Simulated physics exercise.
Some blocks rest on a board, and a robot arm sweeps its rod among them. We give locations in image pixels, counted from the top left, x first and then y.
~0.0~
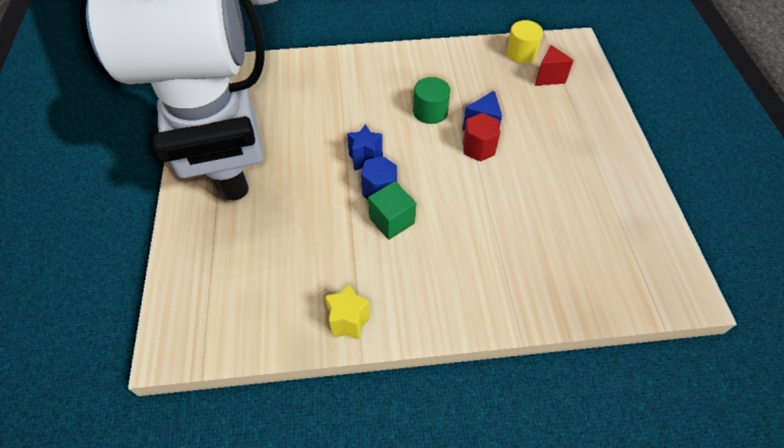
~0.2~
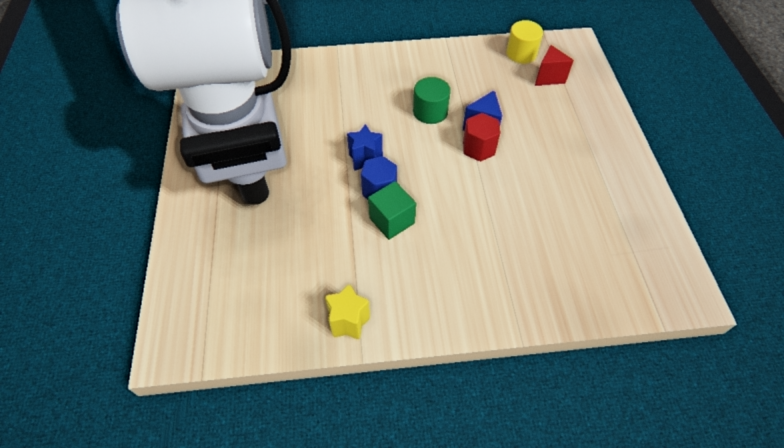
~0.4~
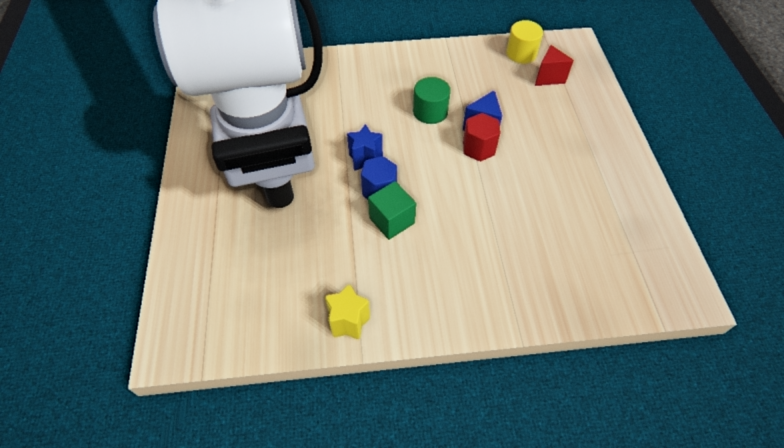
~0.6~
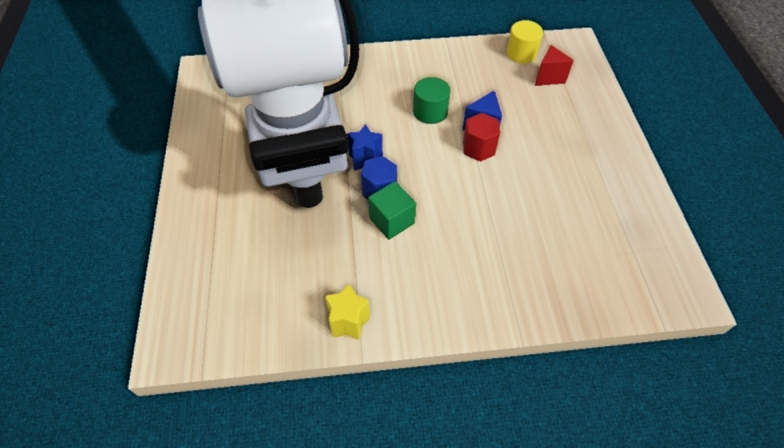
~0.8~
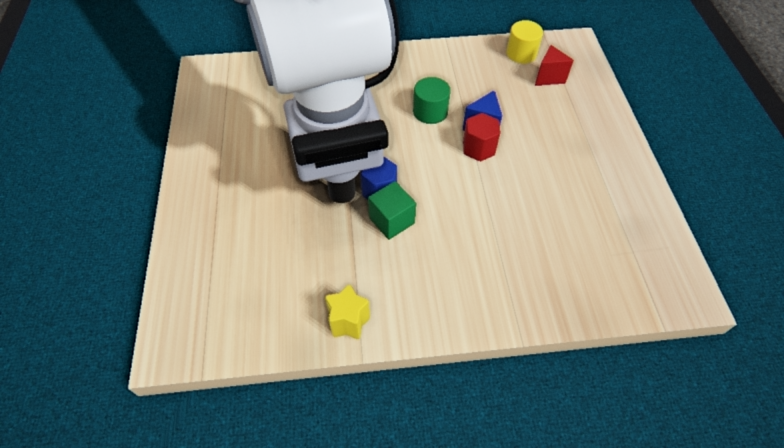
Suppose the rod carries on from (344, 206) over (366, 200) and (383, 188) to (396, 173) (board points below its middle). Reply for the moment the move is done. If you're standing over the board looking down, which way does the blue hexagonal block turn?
Its spin: Clockwise.
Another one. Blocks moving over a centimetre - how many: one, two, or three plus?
I expect one block to move.
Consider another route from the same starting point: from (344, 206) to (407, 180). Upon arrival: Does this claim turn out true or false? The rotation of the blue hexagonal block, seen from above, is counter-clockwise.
The statement is false.
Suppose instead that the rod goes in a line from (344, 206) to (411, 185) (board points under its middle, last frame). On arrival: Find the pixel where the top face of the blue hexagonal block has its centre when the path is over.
Its top centre is at about (438, 151).
On the path given first. Halfway along, rod at (376, 182); blue hexagonal block at (403, 162).
At the end, rod at (396, 160); blue hexagonal block at (426, 150), turned 50° clockwise; green square block still.
